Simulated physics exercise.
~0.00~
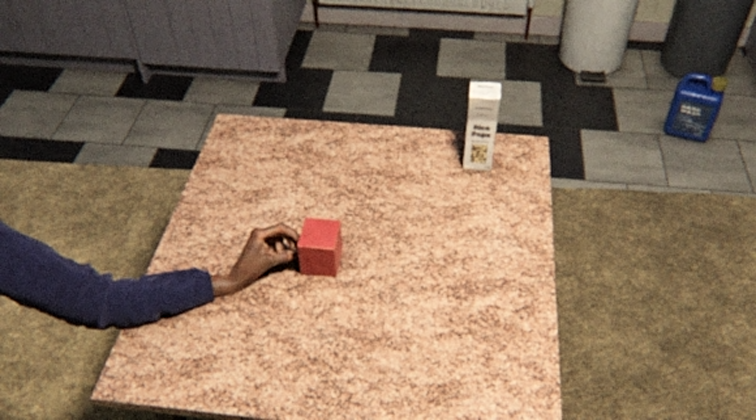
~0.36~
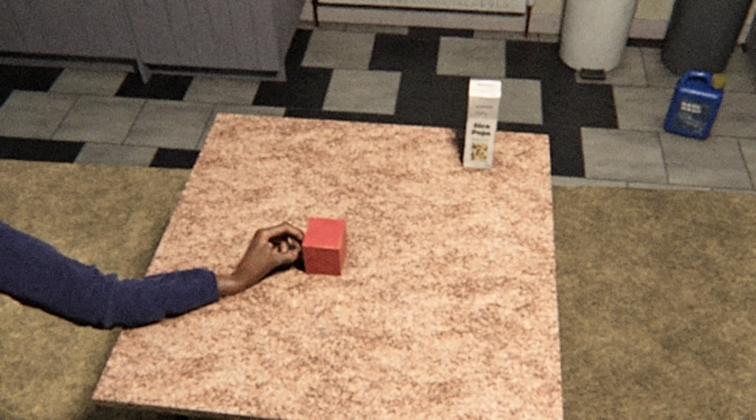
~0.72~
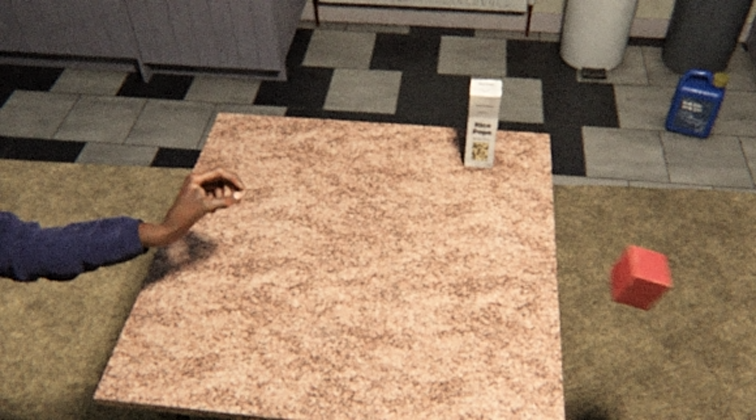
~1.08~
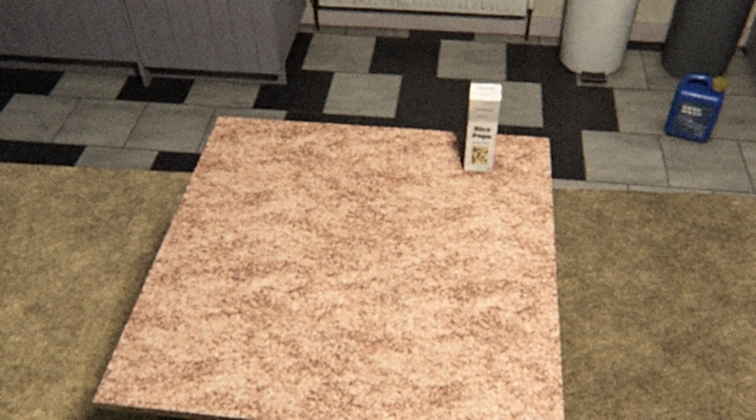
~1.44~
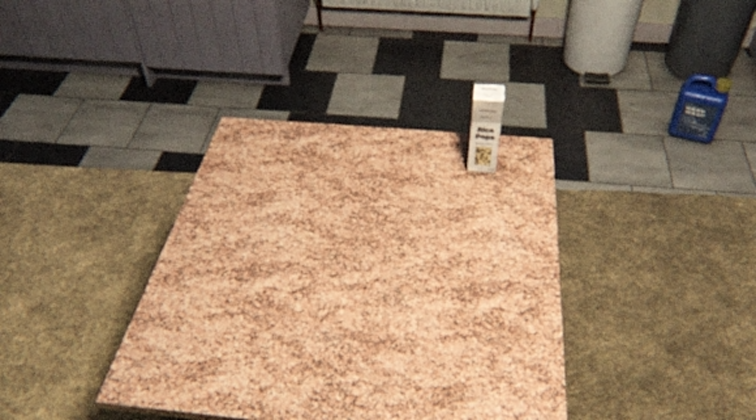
Red block sliding right off a speckled table after a hand shoves it and withdraws, leaving only a white carton standing there.
